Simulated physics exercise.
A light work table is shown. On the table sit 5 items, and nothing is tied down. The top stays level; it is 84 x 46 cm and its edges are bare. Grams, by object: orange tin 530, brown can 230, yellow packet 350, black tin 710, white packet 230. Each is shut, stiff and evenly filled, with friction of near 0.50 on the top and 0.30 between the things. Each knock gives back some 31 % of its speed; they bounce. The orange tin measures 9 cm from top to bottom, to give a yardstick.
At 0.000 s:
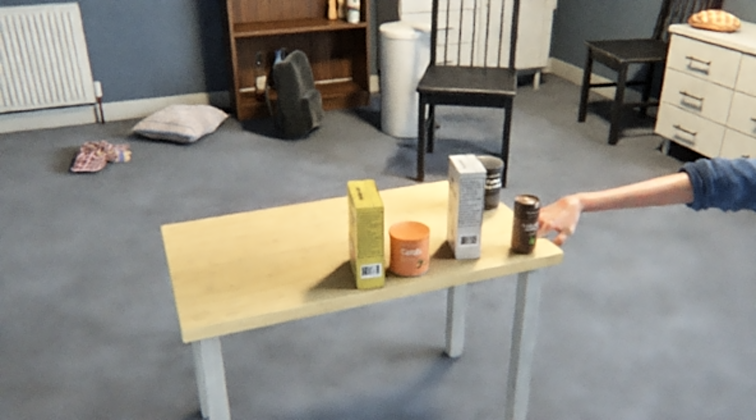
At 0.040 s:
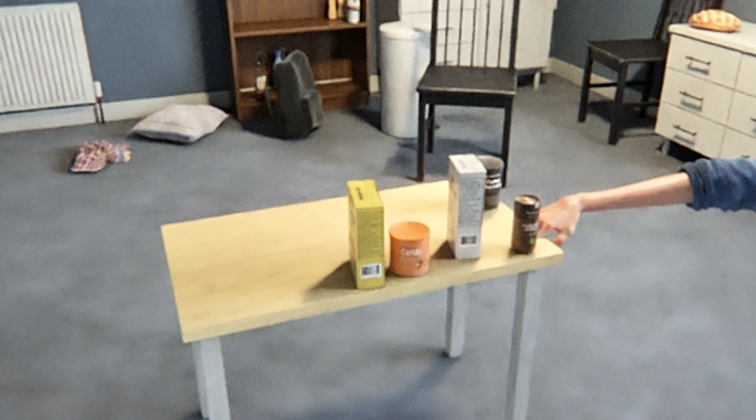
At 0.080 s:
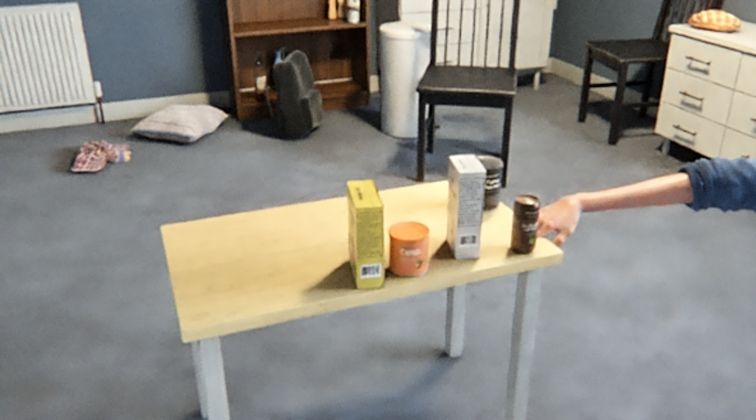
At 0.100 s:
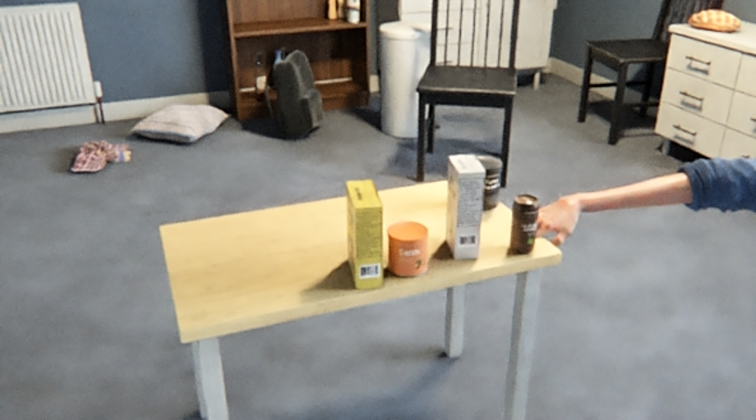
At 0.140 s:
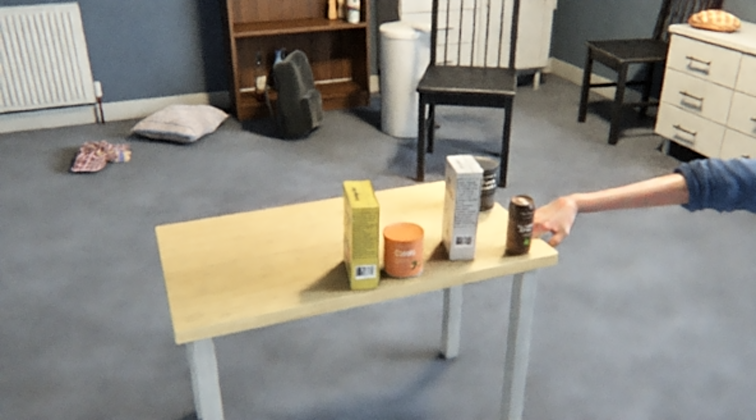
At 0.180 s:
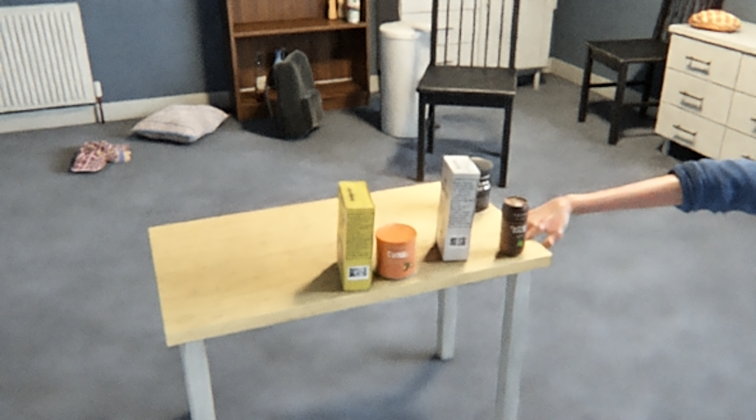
In this clip, a hand rests at the right end of a light table holding a yellow packet, an orange tin, a white packet, a black tin and a brown can, then the table shifts slightly left with the items on it.
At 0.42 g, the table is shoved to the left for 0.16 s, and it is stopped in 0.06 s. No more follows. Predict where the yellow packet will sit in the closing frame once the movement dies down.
I would say around (267, 273).
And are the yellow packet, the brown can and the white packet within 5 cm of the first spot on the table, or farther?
Well, the yellow packet winds up somewhere else; the brown can remains where it was; and the white packet winds up somewhere else.
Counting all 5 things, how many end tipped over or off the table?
The answer: 2.
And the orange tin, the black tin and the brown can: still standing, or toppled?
Outcome noted - the orange tin survives without falling, the black tin survives without falling, the brown can survives without falling.
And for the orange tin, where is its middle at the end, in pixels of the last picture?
Near (367, 257).
Around 0.38 s, table 7 cm from its start; yellow packet at 15° to upright near (319, 239); brown can at 15° to upright; white packet at 10° to upright.
Around 0.58 s, table 7 cm from its start; yellow packet at 59° to upright near (286, 252); white packet at 42° to upright; brown can at 10° to upright.
Around 0.78 s, table 7 cm from its start; yellow packet on its side near (267, 273); white packet on its side; orange tin shifted 2 cm.
Finally (1.4 s), on their side or leaning hard on the table, yellow packet and white packet; the other 3 still in place (within 5 cm). Final places as that camera would see them, yellow packet near (267, 273).
